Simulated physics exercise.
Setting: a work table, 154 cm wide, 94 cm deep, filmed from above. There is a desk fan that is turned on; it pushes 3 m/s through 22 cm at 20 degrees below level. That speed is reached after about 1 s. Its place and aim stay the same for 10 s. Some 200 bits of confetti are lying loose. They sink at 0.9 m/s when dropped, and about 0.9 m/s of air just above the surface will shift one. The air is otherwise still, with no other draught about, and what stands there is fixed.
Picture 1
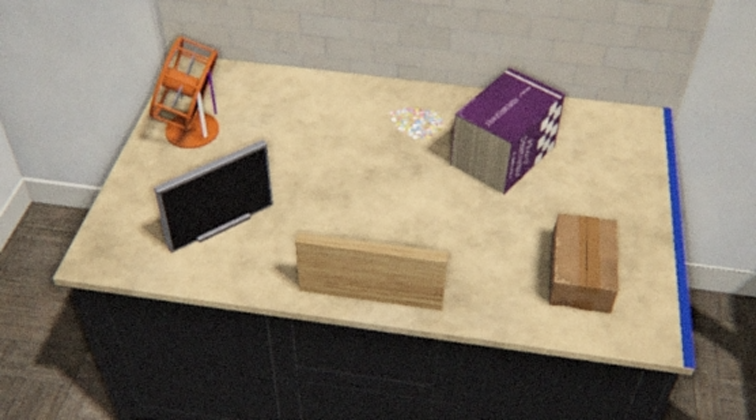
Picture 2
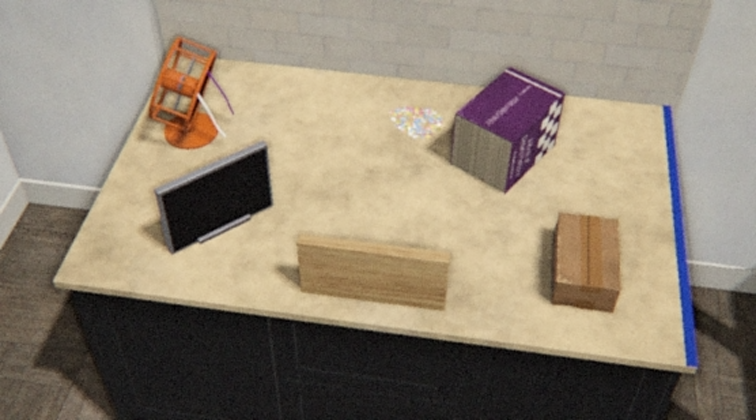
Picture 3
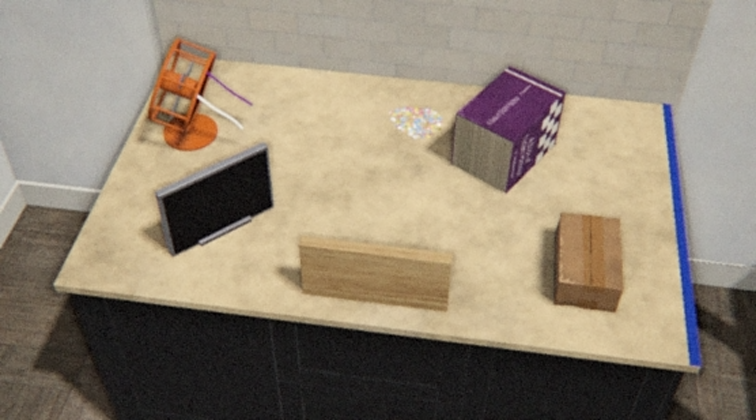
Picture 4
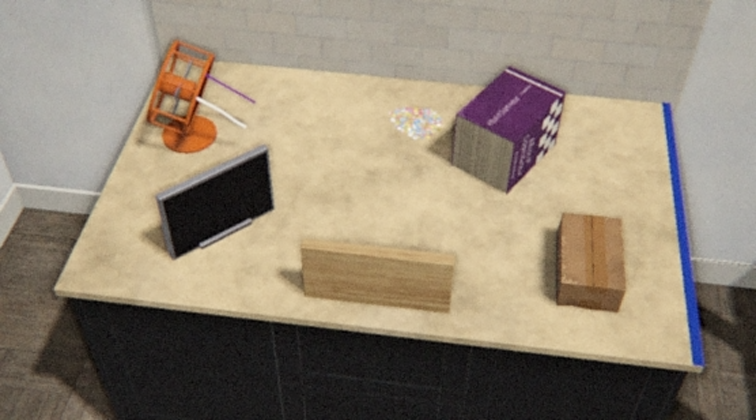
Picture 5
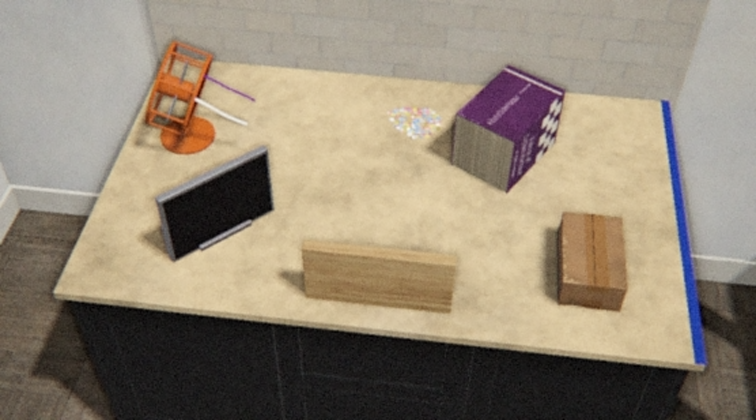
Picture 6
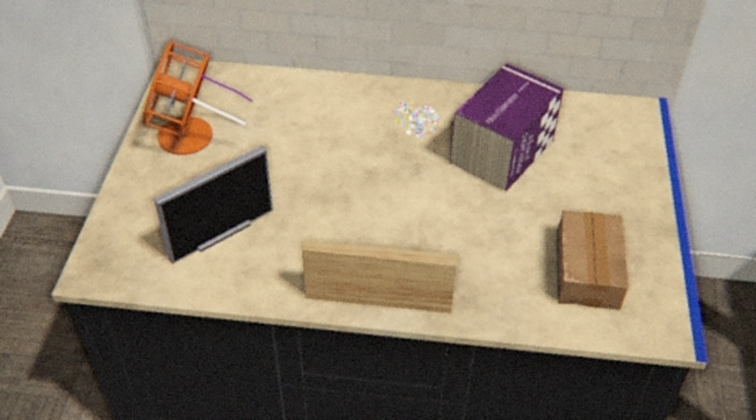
To begin with, an orange desk fan, a dark screen, a board, a purple book, a brown box and scattered confetti rest on a table. The fan's hanging ribbons swing out rightward and flutter, and lastly some confetti shifts slightly while the larger objects stay put.
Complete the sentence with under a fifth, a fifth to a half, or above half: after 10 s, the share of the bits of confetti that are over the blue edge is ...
After 10 s, the share is above half.
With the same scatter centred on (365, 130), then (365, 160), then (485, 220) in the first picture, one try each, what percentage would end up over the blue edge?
Try by try: About 100 per cent, 60 per cent and 20 per cent.
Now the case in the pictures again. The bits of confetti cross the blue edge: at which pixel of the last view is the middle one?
(670, 115).
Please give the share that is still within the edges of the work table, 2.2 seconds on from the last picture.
Around 0 percent remain.
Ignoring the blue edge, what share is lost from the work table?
0 %.
Then, 1.0 s after the last picture, 100 % are over the blue edge; 80 % have settled or left.
Then, 2.2 s after the last picture, 100 % are over the blue edge; 100 % have settled or left.
Then, 4.6 s after the last picture, 100 % are over the blue edge; 100 % have settled or left.
Then, 9.1 s after the last picture, at the end, 100 % are over the blue edge.
